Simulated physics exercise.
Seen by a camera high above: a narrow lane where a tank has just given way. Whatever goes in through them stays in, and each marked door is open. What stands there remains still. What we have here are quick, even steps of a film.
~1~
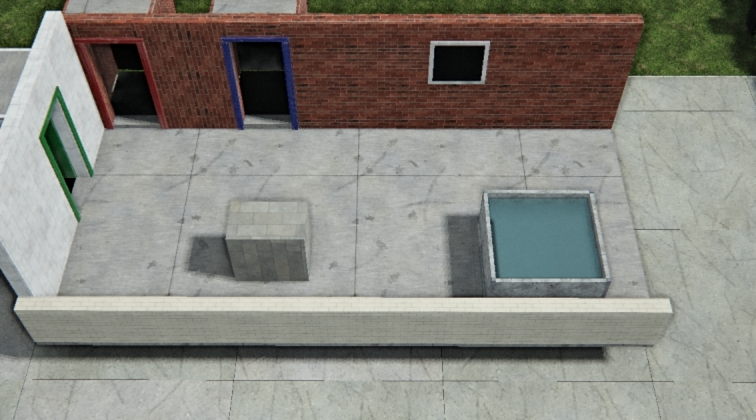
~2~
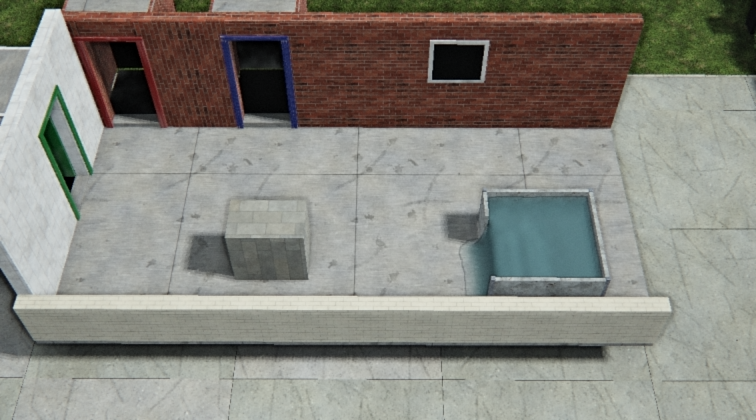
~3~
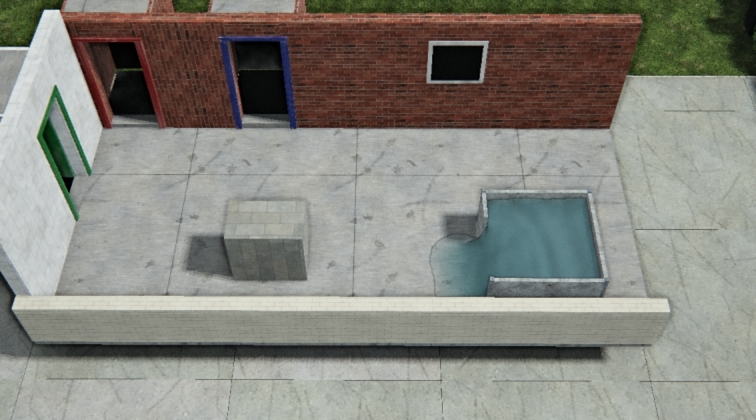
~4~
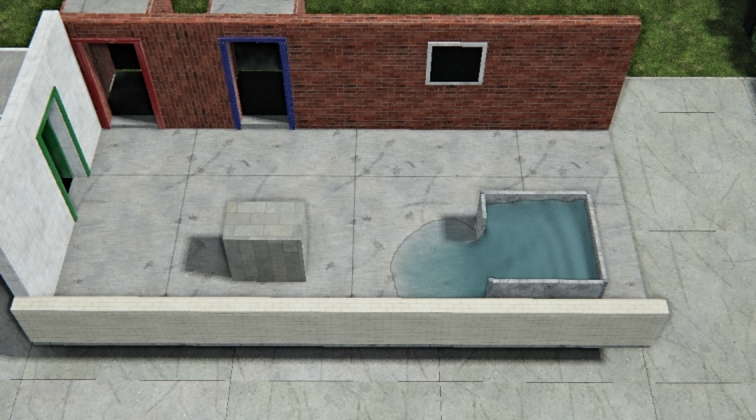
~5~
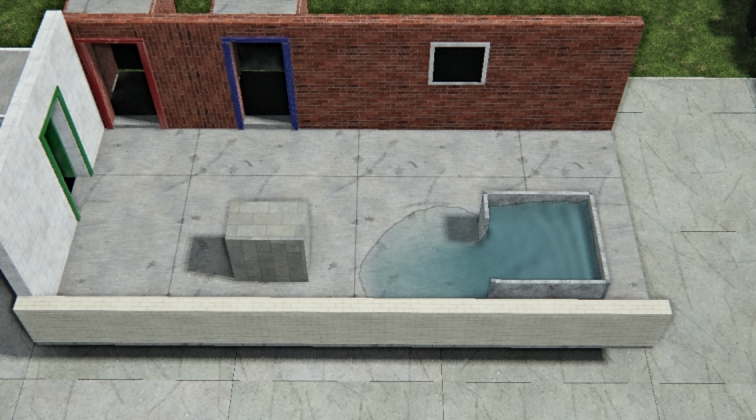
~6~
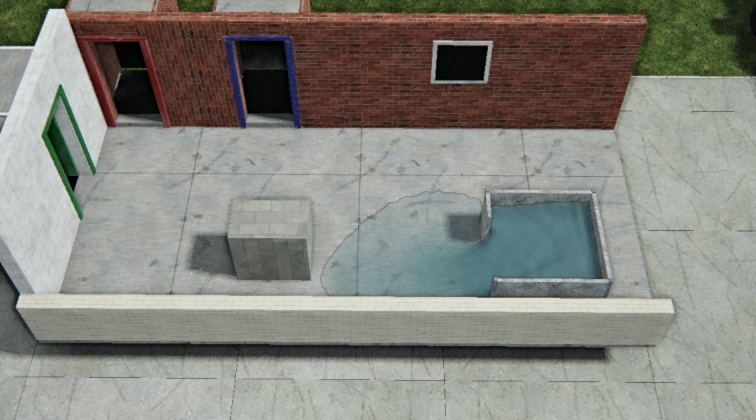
Water sitting still in a square tank poured out through a gap in its left side and spread leftward across the grey paved floor in a widening, rounded pool, nearing a grey block.
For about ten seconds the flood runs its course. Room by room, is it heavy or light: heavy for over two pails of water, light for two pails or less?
In the end red door: Exceeds it, blue door: Does not exceed it, green door: Exceeds it.
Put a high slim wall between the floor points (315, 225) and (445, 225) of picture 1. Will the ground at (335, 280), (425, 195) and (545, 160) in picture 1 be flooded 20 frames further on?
The first is inundated, the second still bare and the third still bare.
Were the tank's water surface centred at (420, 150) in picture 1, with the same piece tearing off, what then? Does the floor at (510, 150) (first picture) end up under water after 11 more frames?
Outcome at that point: Left alone.
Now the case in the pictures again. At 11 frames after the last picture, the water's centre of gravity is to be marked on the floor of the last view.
Roughly (394, 268) in the last picture.
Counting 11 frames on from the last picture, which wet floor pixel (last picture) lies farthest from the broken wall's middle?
The wet point farthest out is around (53, 319).
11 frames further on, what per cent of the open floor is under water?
Roughly 45 %.
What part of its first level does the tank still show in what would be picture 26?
About 24 %.
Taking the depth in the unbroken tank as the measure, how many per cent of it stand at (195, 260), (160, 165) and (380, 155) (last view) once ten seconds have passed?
In order: Roughly 8, 10 and 8 in a hundred.
A moment on, water covers 30 % of the floor; the red door not reached, the blue door not reached, the green door not reached.
Next, water covers 45 % of the floor; the red door not reached, the blue door not reached, the green door not reached.
Then, water covers 65 % of the floor; the red door wet at the sill, nothing in, the blue door under two buckets in, the green door wet at the sill, nothing in.
Later, water covers 75 % of the floor; the red door over two buckets in, the blue door under two buckets in, the green door under two buckets in.
In the end, water covers 95 % of the floor; the red door over two buckets in, the blue door under two buckets in, the green door over two buckets in.
